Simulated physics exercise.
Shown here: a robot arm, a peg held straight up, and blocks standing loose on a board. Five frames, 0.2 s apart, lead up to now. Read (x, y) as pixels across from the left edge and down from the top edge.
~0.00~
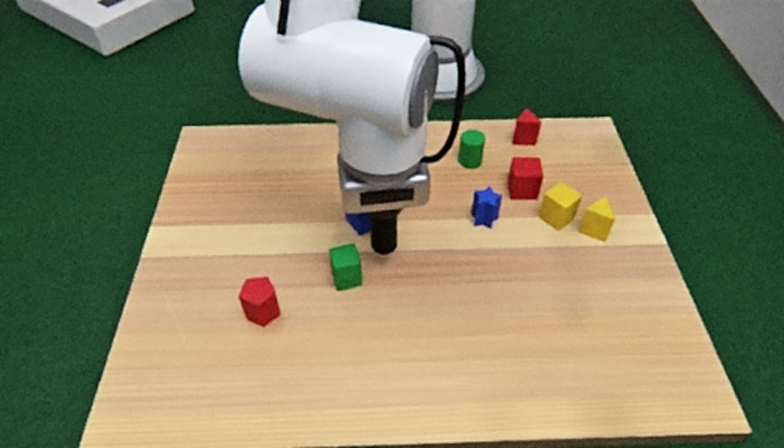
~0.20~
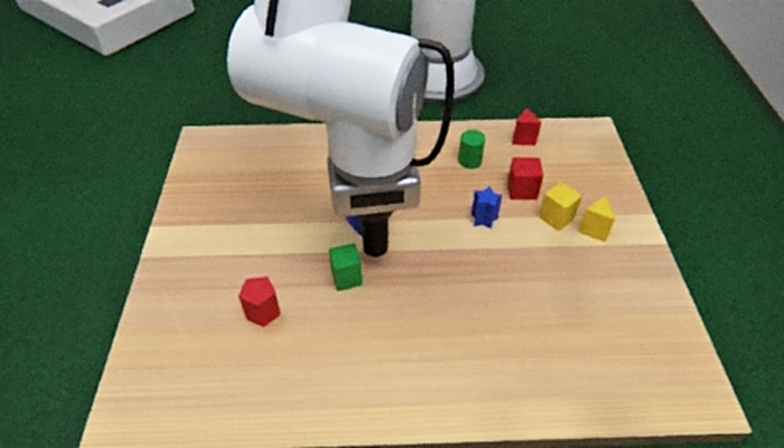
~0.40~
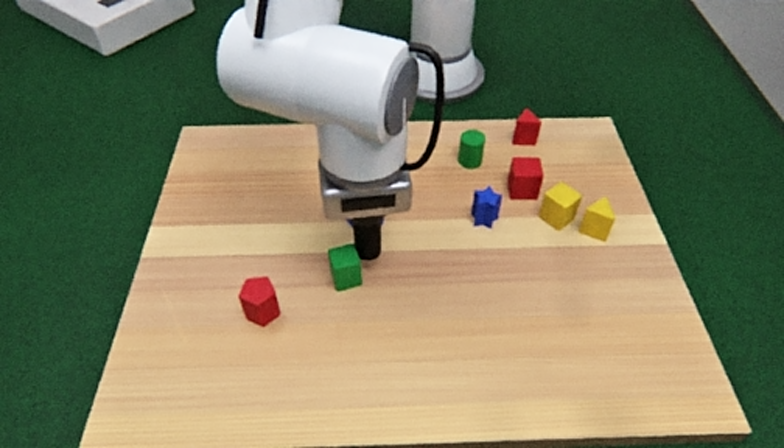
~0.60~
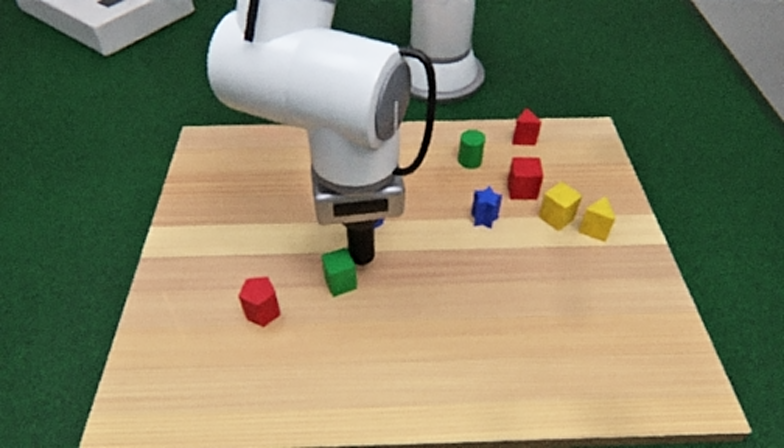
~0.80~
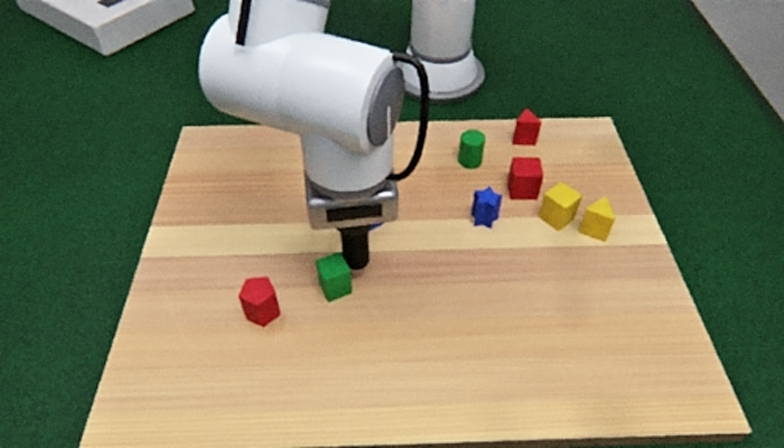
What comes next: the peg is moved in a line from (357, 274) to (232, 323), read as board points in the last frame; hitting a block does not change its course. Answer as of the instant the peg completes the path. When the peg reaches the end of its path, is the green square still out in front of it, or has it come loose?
My prediction: No longer in front.
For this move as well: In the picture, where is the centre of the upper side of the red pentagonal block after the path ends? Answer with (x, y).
The answer is (198, 320).
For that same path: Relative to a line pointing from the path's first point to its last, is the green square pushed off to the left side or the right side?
Over to the left.
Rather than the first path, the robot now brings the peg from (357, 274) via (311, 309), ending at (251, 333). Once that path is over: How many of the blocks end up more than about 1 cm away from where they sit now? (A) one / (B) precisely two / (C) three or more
I'll go with B - precisely two.
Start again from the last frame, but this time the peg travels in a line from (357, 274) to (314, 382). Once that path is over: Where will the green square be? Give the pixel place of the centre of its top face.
My best guess is (309, 287).
What follows on the original path. One third of the way, peg at (315, 276); green square at (299, 288), turned 50° anticlockwise.
Two thirds of the way, peg at (272, 292); red pentagonal block at (242, 297); green square at (283, 305), turned 80° anticlockwise.
At the end, peg at (227, 310); red pentagonal block at (198, 320), turned 25° anticlockwise; green square at (281, 305), turned 90° anticlockwise; blue square still.
